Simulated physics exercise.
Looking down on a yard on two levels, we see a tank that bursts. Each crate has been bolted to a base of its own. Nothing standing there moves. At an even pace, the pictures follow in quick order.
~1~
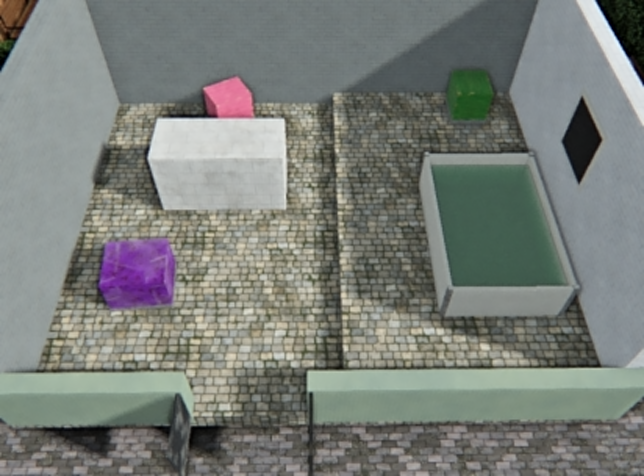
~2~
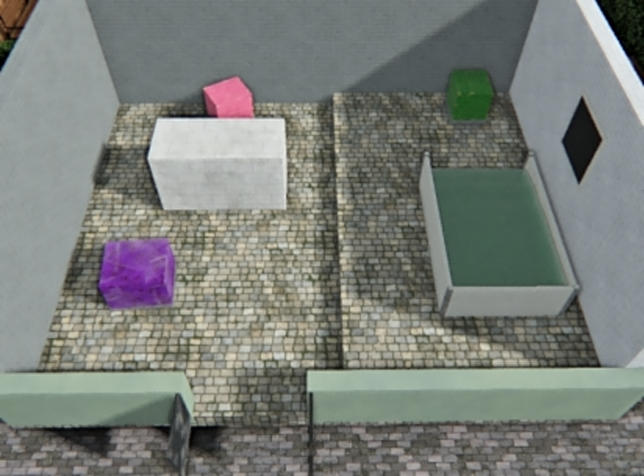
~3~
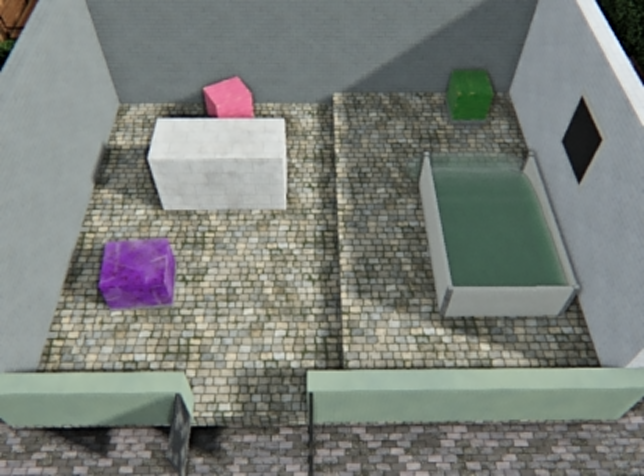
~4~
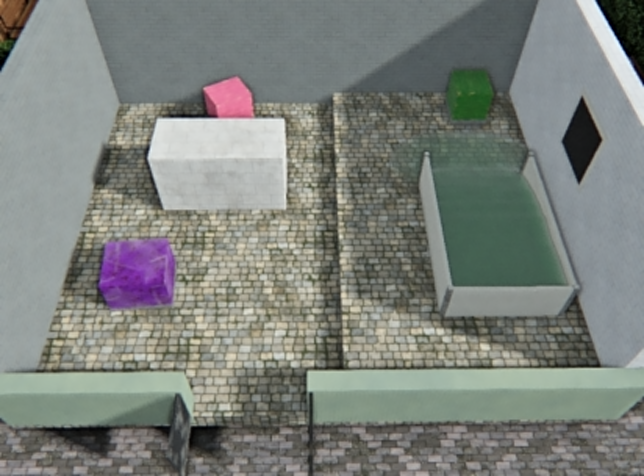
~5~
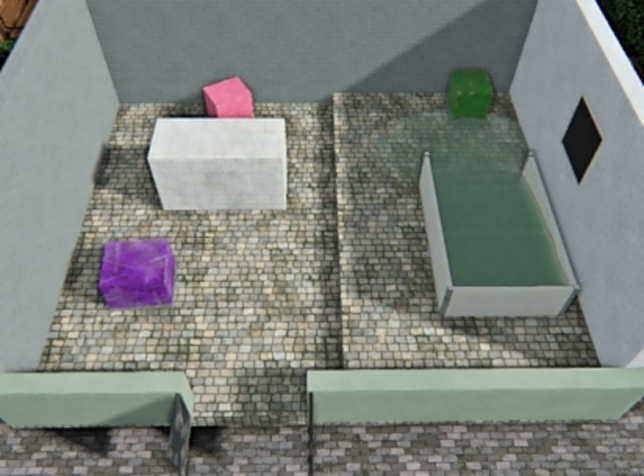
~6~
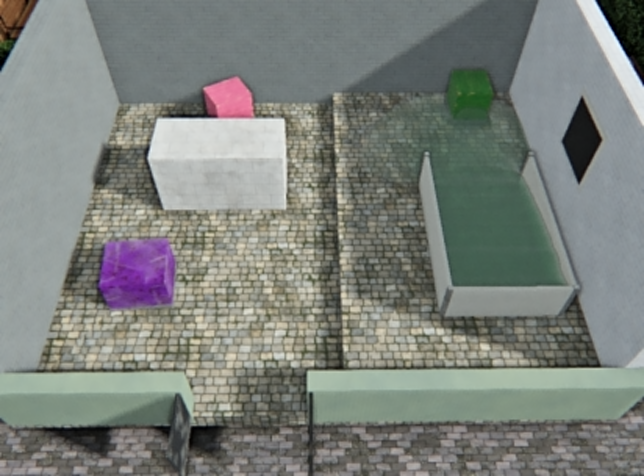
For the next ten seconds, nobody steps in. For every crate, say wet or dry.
Pink crate - wet; green crate - wet; purple crate - wet.
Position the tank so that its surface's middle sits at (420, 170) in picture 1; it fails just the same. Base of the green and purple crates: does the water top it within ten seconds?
Taking each in turn, green gets flooded, while purple gets flooded.
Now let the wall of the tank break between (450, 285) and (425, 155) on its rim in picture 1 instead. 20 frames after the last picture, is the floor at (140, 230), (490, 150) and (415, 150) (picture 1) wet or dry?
Drenched; spared; spared.
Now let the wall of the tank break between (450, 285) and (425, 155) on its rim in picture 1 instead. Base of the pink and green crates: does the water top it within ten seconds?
Result - pink crate stays clear, green crate stays clear.
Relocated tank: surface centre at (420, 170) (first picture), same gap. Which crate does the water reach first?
The one in green.
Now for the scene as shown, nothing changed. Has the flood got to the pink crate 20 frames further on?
Pink wet.
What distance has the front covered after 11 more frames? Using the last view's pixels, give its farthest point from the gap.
Roughly (239, 105).
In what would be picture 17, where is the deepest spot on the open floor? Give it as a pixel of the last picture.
Look near (476, 94).
A moment on, water covers 20 % of the floor; the pink crate not reached, the green crate water round its plinth, the purple crate not reached.
Next, water covers 20 % of the floor; the pink crate water round its plinth, the green crate water round its plinth, the purple crate not reached.
Then, water covers 35 % of the floor; the pink crate water round its plinth, the green crate water round its plinth, the purple crate not reached.
Later, water covers 65 % of the floor; the pink crate water round its plinth, the green crate water round its plinth, the purple crate water round its plinth.
In the end, water covers 85 % of the floor; the pink crate was topped, the green crate was topped, the purple crate was topped.
